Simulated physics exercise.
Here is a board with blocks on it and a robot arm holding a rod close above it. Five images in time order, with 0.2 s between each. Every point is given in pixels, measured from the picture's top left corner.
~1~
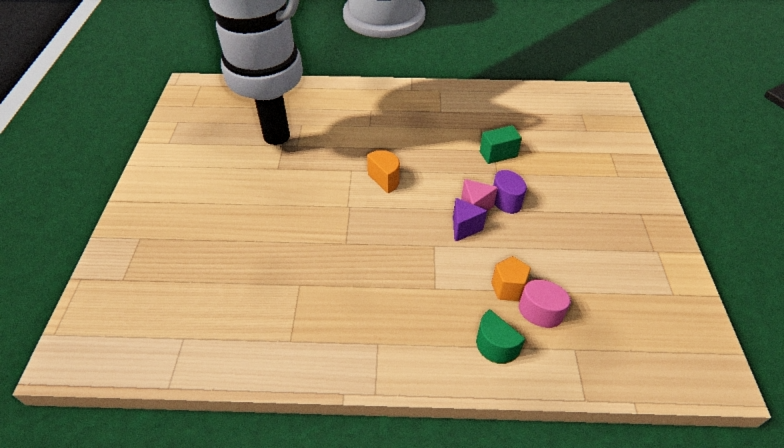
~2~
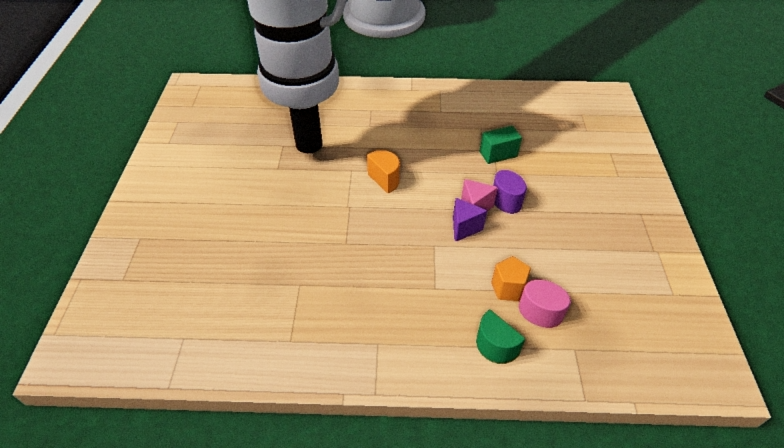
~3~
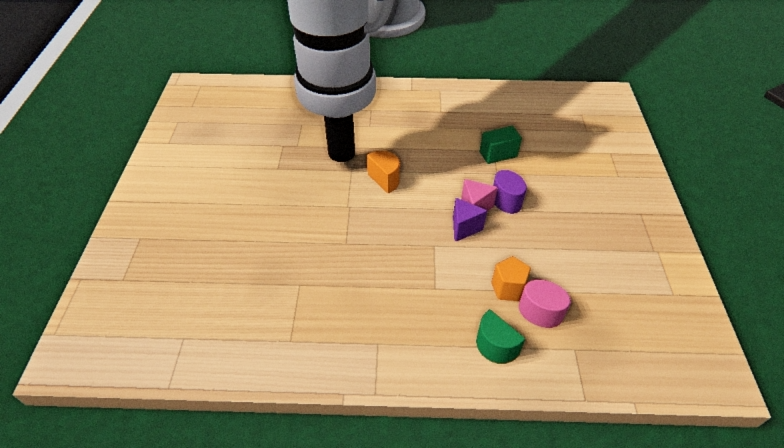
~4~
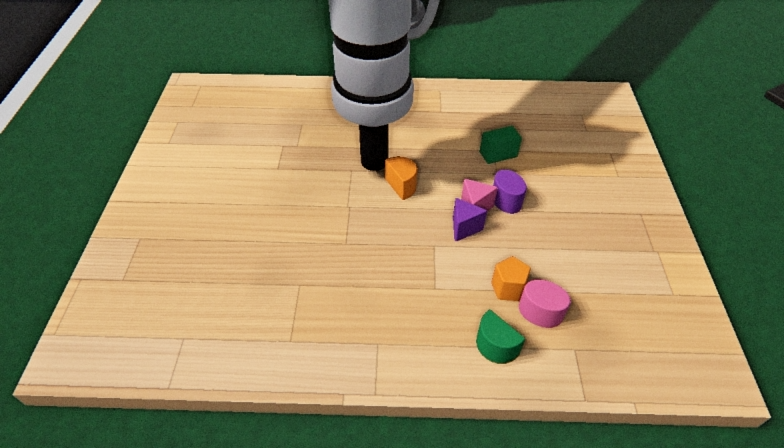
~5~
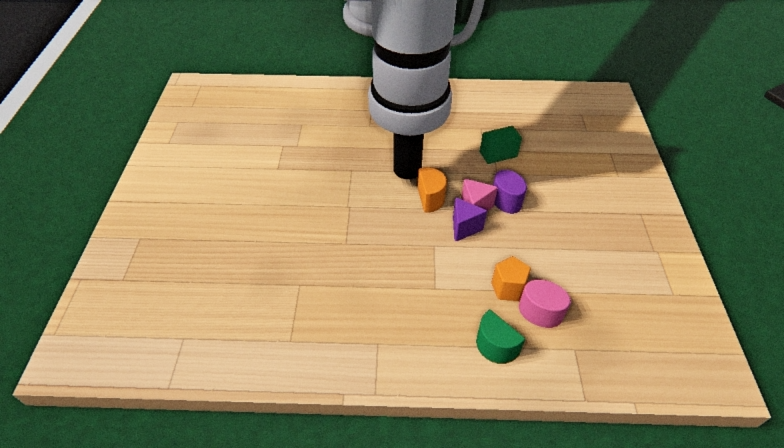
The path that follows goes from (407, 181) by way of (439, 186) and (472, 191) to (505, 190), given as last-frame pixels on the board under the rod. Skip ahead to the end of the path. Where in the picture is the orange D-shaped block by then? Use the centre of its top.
In the picture, it is at (457, 189).
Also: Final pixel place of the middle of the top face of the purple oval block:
It will end up at (533, 186).
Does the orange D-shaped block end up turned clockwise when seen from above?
Yes.
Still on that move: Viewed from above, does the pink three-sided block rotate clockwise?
Short answer: Yes.
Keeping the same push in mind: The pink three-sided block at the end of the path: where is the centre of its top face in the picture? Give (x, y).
So, by the moment the path ends, you'll find the top centre of the pink three-sided block at (497, 194).
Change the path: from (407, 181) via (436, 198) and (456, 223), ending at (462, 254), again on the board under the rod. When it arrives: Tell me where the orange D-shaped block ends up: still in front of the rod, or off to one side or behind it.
Once the path is finished, the orange D-shaped block still sits ahead of the rod.
The first path, step by step. One third of the way, rod at (441, 176); orange D-shaped block at (449, 188), turned 55° clockwise.
Two thirds of the way, rod at (474, 181); orange D-shaped block at (457, 189), turned 105° clockwise; pink three-sided block at (491, 194), turned 35° clockwise.
At the end, rod at (507, 180); orange D-shaped block at (457, 189), turned 105° clockwise; purple three-sided block in place; pink three-sided block at (497, 194), turned 75° clockwise; purple oval block at (533, 186), turned 40° clockwise.
